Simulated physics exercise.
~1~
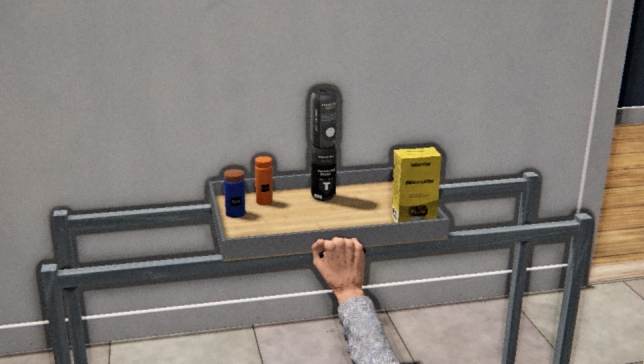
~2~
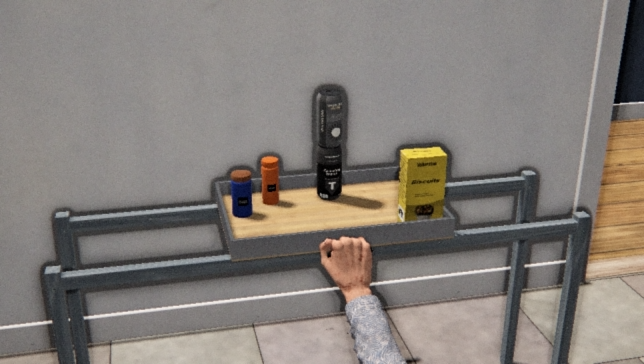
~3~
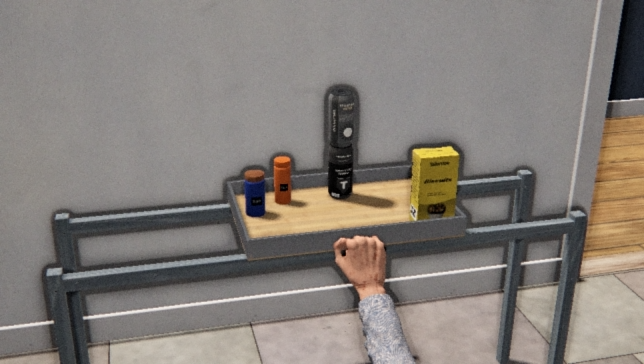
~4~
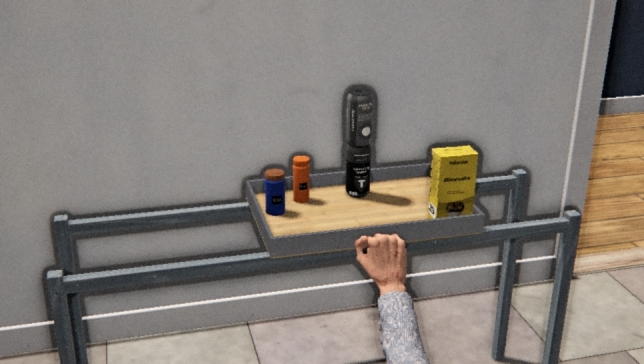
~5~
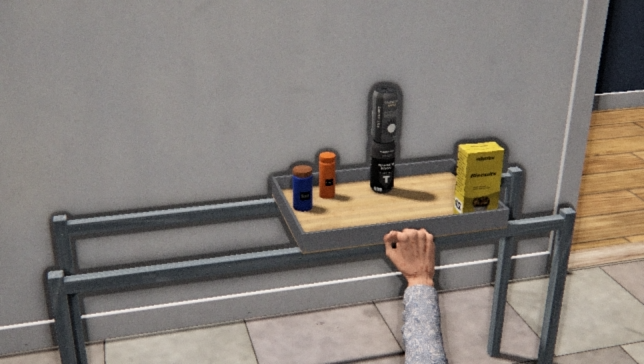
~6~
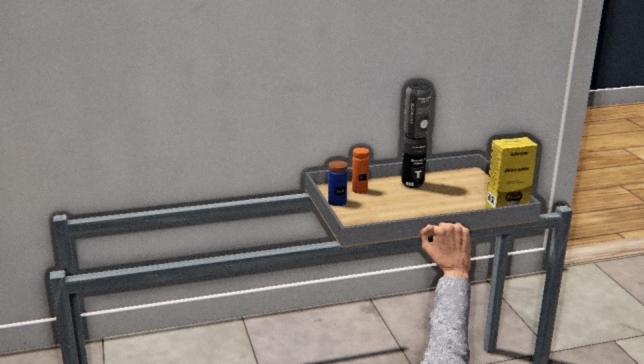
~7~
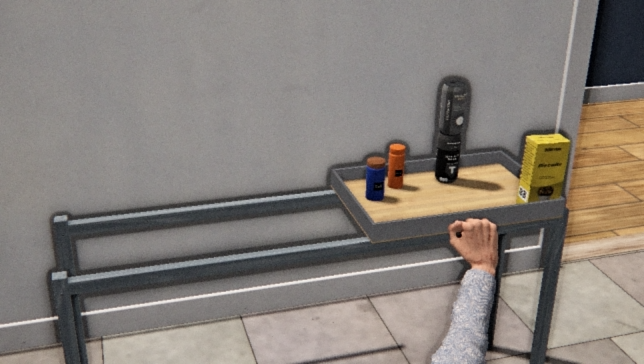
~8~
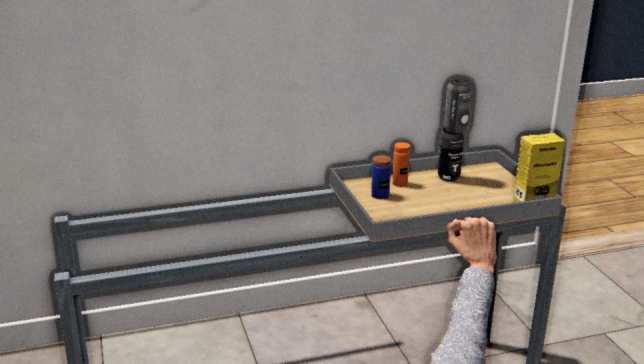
Against a grey wall, a hand slid a wooden-bottomed tray along metal rails to the right, carrying blue and orange shakers, a black can with a grey one on top, and a yellow packet, until it stopped at the right end, everything still upright.
